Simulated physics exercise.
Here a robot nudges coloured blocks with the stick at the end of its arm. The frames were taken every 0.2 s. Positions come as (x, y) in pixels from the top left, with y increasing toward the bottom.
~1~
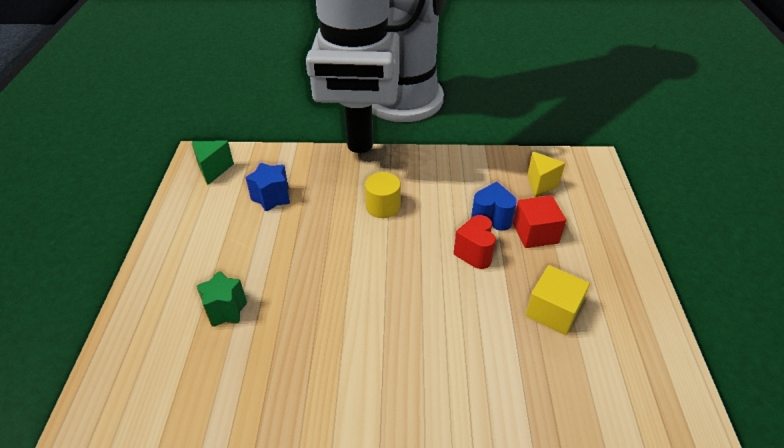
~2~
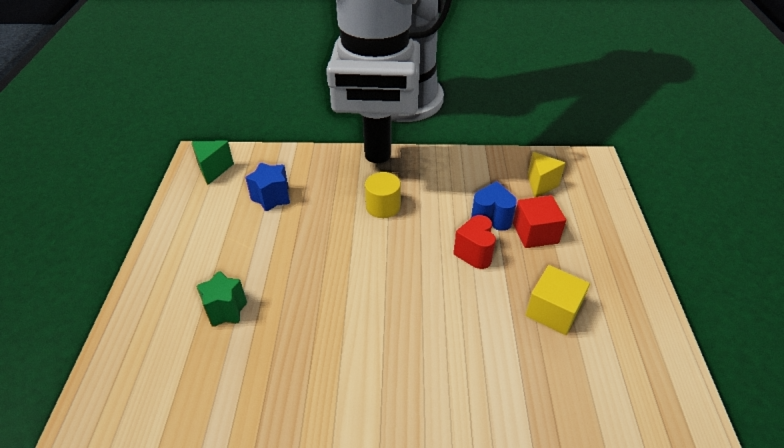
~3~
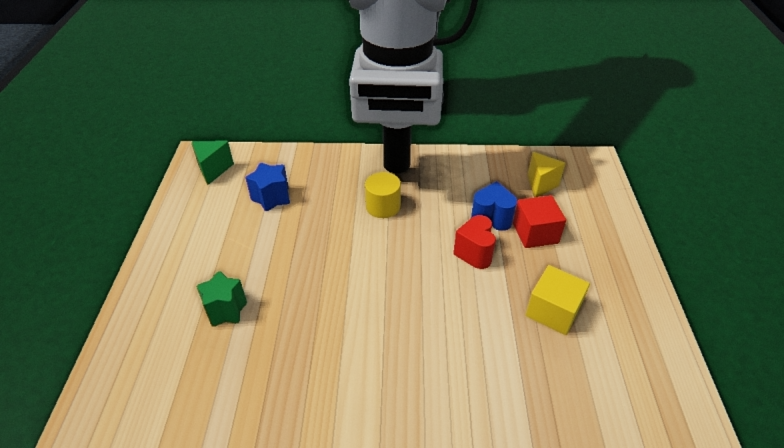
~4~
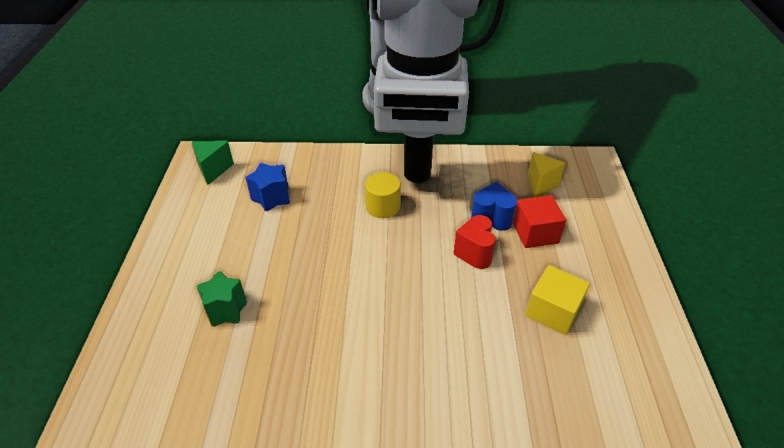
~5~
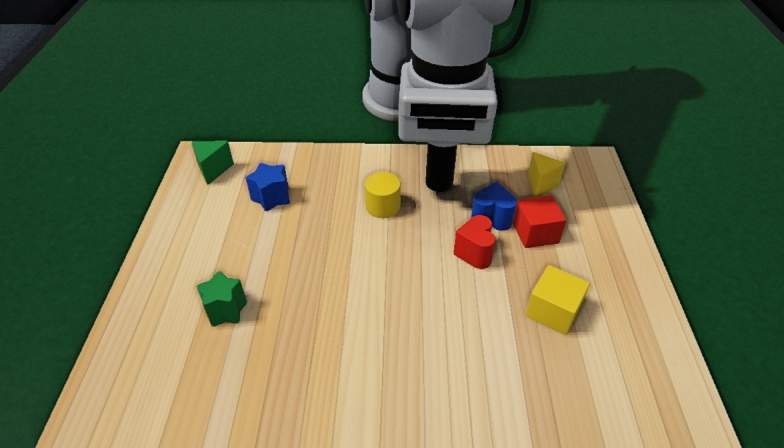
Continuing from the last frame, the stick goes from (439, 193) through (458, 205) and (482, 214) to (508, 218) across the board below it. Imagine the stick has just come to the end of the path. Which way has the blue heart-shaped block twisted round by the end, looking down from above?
Answer: Anticlockwise.
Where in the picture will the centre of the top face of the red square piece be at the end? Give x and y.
I predict (584, 217).
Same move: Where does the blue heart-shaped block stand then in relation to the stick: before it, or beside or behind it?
When the path is over, you would find the blue heart-shaped block still in front of the stick.
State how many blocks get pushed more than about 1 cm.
Counting only shifts above 1 cm, I get two blocks.
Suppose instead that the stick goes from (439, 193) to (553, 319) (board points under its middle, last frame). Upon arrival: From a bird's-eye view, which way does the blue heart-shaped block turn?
It rotates counterclockwise.
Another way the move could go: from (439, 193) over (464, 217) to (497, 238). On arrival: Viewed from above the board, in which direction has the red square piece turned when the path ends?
Prediction: Clockwise.
The first path, step by step. Halfway along, stick at (472, 200); blue heart-shaped block at (502, 198); red square piece at (546, 210).
At the end, stick at (510, 208); red heart-shaped block still; blue heart-shaped block at (544, 204), turned 25° anticlockwise; red square piece at (584, 217), turned 45° clockwise.
